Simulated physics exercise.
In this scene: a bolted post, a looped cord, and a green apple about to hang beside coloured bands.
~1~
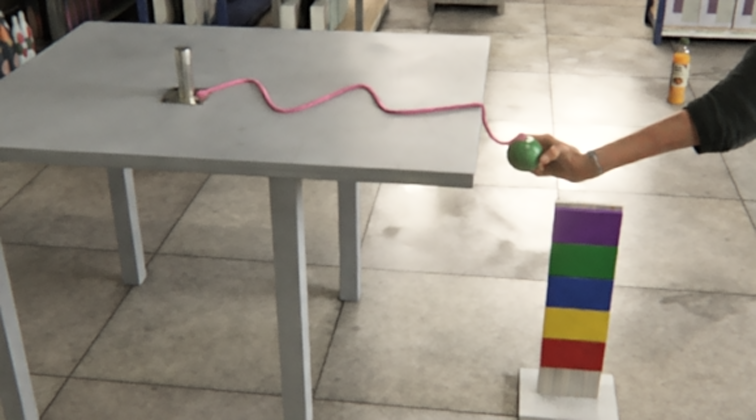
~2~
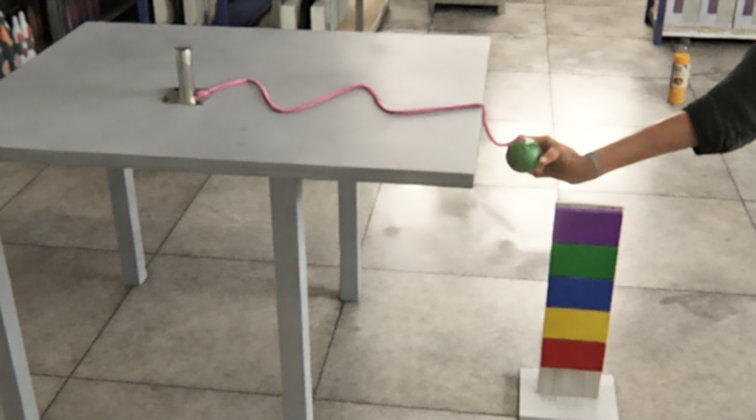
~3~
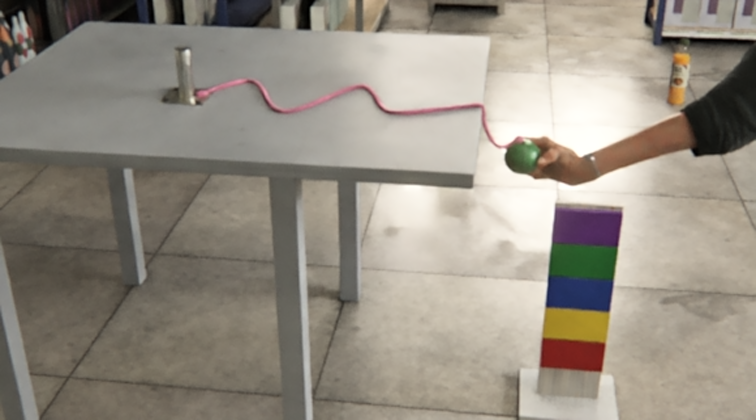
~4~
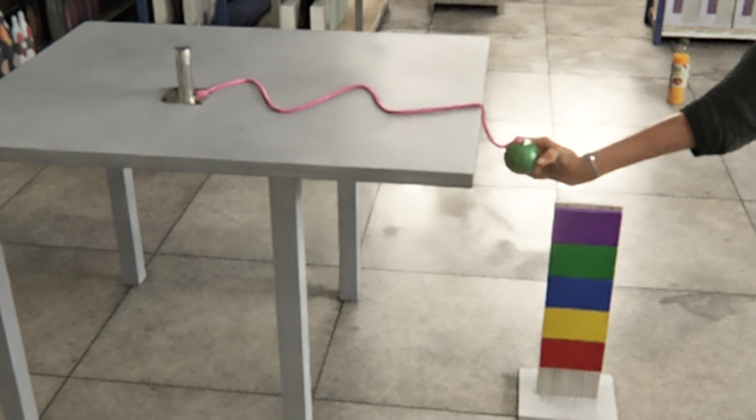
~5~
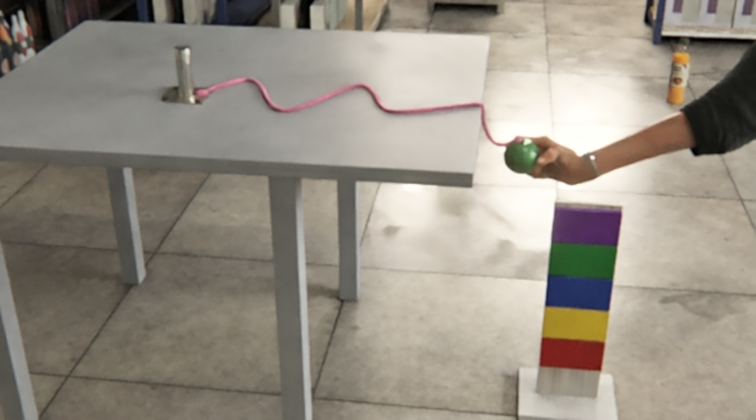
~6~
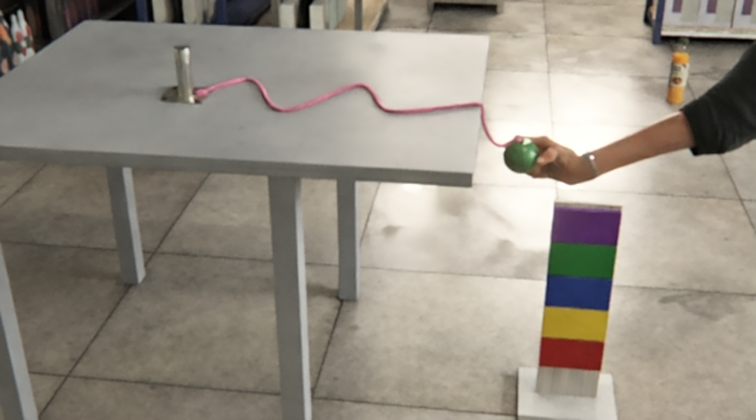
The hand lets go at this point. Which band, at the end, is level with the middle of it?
The middle is level with yellow.
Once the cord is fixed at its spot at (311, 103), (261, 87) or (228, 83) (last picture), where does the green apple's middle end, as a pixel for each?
Per try (px, approx.): (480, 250), (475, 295), (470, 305).
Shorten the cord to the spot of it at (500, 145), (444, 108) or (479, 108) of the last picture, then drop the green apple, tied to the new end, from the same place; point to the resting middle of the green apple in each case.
In order, it comes to rest around (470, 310), (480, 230) and (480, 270).
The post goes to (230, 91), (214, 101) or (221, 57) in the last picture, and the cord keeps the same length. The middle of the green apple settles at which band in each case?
First try: Red; second try: Red; third try: Yellow.
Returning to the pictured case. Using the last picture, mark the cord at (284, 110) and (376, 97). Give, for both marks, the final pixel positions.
The first settles around (363, 101), the second around (481, 134).
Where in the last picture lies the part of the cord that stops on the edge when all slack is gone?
Look near (370, 89).
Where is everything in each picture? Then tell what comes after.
In the first frame, green apple (524, 154); purple (587, 228); green (583, 262); blue (579, 294); yellow (576, 326); red (572, 356).
In the second frame, green apple (524, 156); cord through (235, 83) (272, 105) (332, 96) (379, 102) (455, 107).
In the third frame, green apple (522, 157).
In the fourth frame, green apple (521, 157); cord through (234, 83) (271, 104) (331, 96) (379, 102) (454, 107).
In the fifth frame, green apple (521, 156).
In the sixth frame, green apple (521, 156); cord through (233, 82) (271, 103) (331, 95) (378, 101) (454, 107).
Soon after, apple near (503, 317); level with yellow.
Then, apple near (438, 323); level with yellow.
Further on, apple near (482, 322); level with yellow.
At rest, apple near (464, 324); level with yellow. Its middle rests at the yellow band.
